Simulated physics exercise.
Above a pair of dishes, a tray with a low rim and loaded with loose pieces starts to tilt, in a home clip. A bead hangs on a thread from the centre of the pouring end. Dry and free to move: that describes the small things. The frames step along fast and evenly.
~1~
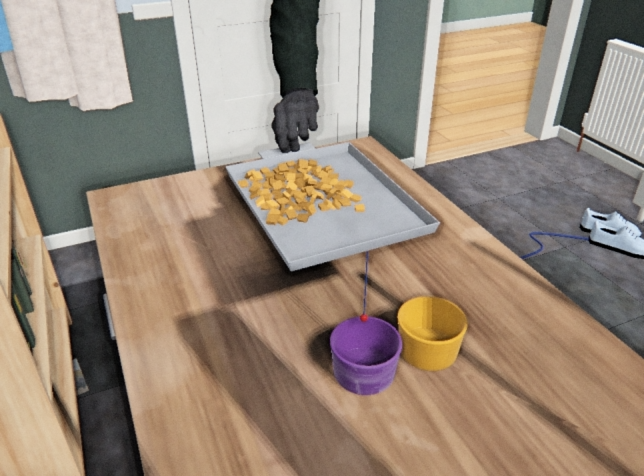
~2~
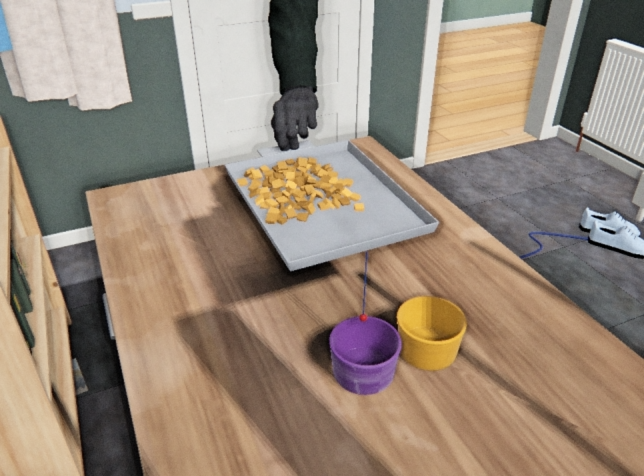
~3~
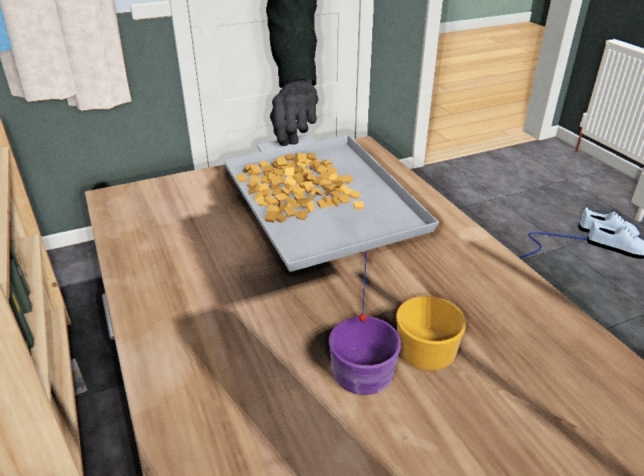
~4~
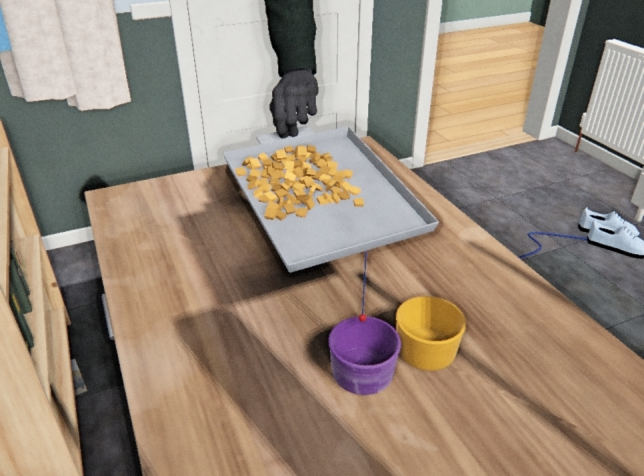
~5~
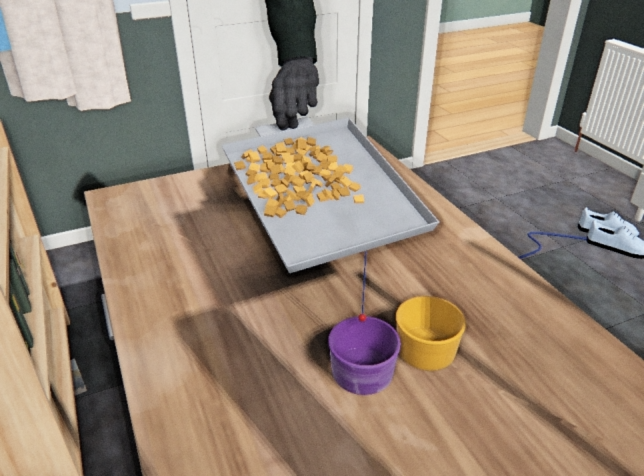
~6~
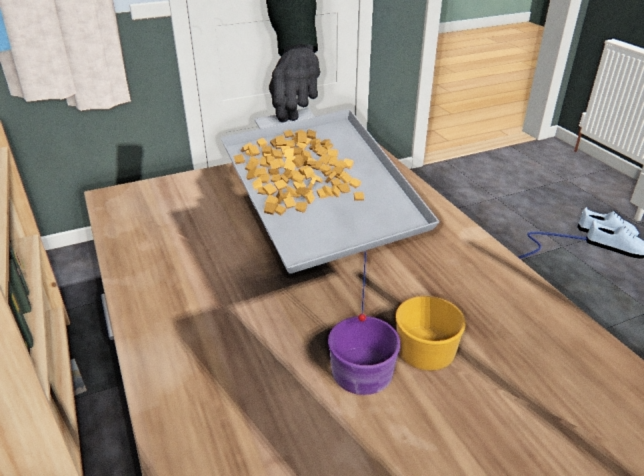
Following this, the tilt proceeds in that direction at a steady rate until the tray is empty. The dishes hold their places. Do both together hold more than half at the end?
The dishes save the lesser portion.
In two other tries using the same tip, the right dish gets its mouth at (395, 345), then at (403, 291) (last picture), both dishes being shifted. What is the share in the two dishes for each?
First try: Roughly 80 per cent; second try: Roughly 0 per cent.
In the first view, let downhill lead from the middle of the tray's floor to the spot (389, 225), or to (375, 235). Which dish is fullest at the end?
Try one: The rightmost dish. Try two: The rightmost dish.
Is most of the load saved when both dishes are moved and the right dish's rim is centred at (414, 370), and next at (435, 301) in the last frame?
So that's a lesser portion the first time round, a lesser portion the second.
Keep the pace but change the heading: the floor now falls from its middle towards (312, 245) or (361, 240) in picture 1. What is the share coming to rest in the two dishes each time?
About 10 %, then 50 %.
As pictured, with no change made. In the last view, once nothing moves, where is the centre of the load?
Close to (320, 395) in the last picture.
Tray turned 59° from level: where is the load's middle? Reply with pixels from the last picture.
About (325, 248).
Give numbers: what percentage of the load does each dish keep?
The left dish keeps near 30 in a hundred, the right dish near 0 in a hundred.
Soon after the last picture, tray tipped steeply; most on the tray; a stray few in the left dish; a stray few outside both; a small part in the air.
A little later, tray tipped right over; about half on the tray; a small part in the left dish; about a third outside both; a small part in the air.
Later still, tray tipped past a quarter turn; about a quarter in the left dish; most outside both.
At rest, tray tipped past a quarter turn; about a quarter in the left dish; none in the right dish; most outside both.
